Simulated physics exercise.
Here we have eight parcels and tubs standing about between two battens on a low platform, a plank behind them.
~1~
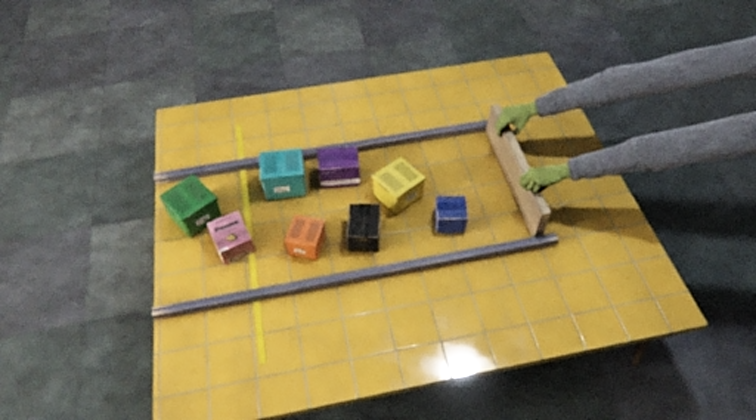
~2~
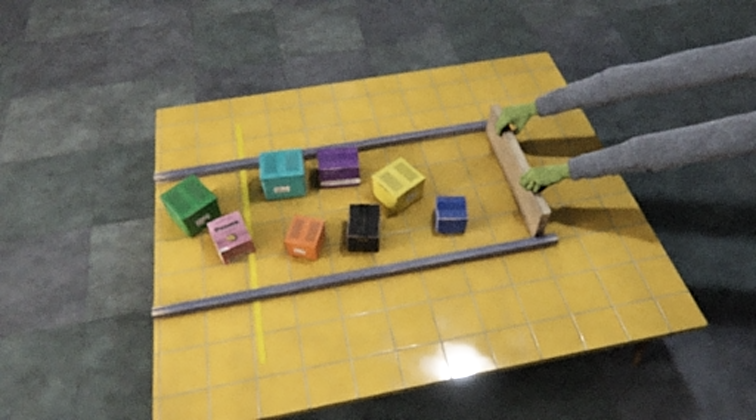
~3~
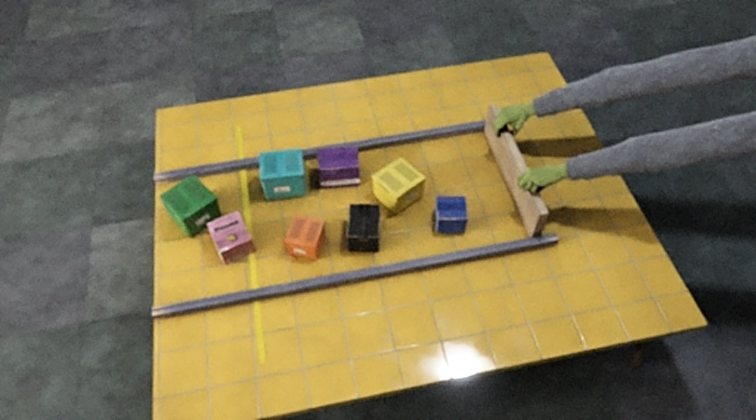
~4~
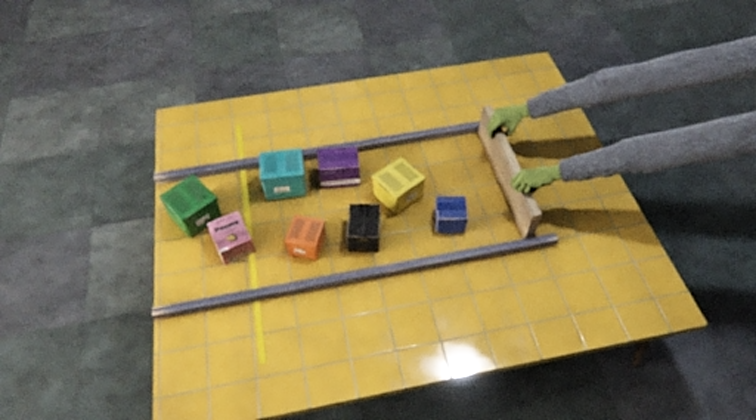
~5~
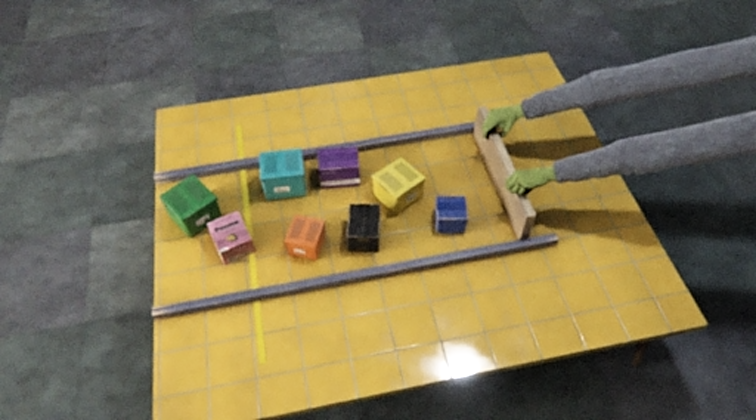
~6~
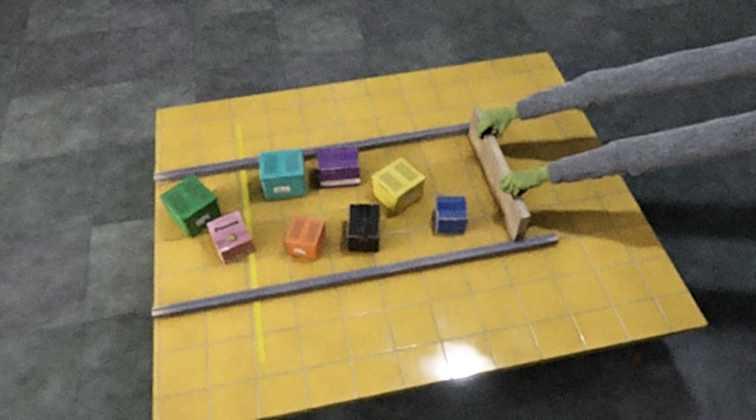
A wooden plank moved a short way left between two rails, pushed by a pair of green-gloved hands, while the eight coloured boxes in front of it stayed still on the yellow tiled platform.
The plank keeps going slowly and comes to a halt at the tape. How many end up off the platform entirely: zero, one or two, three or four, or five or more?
One or two.
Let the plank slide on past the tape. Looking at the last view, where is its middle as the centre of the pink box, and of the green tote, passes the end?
The middle is at (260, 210) when it's the pink box, and at (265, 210) when it's the green tote.
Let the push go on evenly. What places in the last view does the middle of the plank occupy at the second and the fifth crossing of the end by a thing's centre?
Pixels, in order: Around (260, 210), around (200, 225).
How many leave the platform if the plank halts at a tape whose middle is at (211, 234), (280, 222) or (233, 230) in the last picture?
Try 1: 4; try 2: 0; try 3: 2.
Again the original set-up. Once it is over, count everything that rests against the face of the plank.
It touches 3.
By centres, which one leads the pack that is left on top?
That's the orange tote.
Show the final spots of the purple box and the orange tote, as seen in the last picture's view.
The purple box finishes at (223, 187); the orange tote finishes at (170, 269).
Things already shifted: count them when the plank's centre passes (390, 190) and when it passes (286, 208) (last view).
The counts are 3 and 8.
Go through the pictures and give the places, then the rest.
Green tote (192, 207); pink box (231, 238); turquoise tote (284, 175); plank (515, 169); tape (249, 228), in the first picture.
Pink box (231, 238); plank (515, 169), in the second picture.
Turquoise tote (284, 175); black parcel (364, 228), in the third picture.
Green tote (192, 207); orange tote (306, 238), in the fourth picture.
Pink box (231, 238); purple box (339, 168), in the fifth picture.
Green tote (192, 207); pink box (231, 238); turquoise tote (284, 175); plank (496, 172); tape (249, 228), in the sixth picture.
Soon after, none off yet; green tote at rest near (192, 207); pink box at rest near (231, 238); turquoise tote at rest near (284, 175).
In the end, the number that fall off is one or two; gone, pink box and green tote.
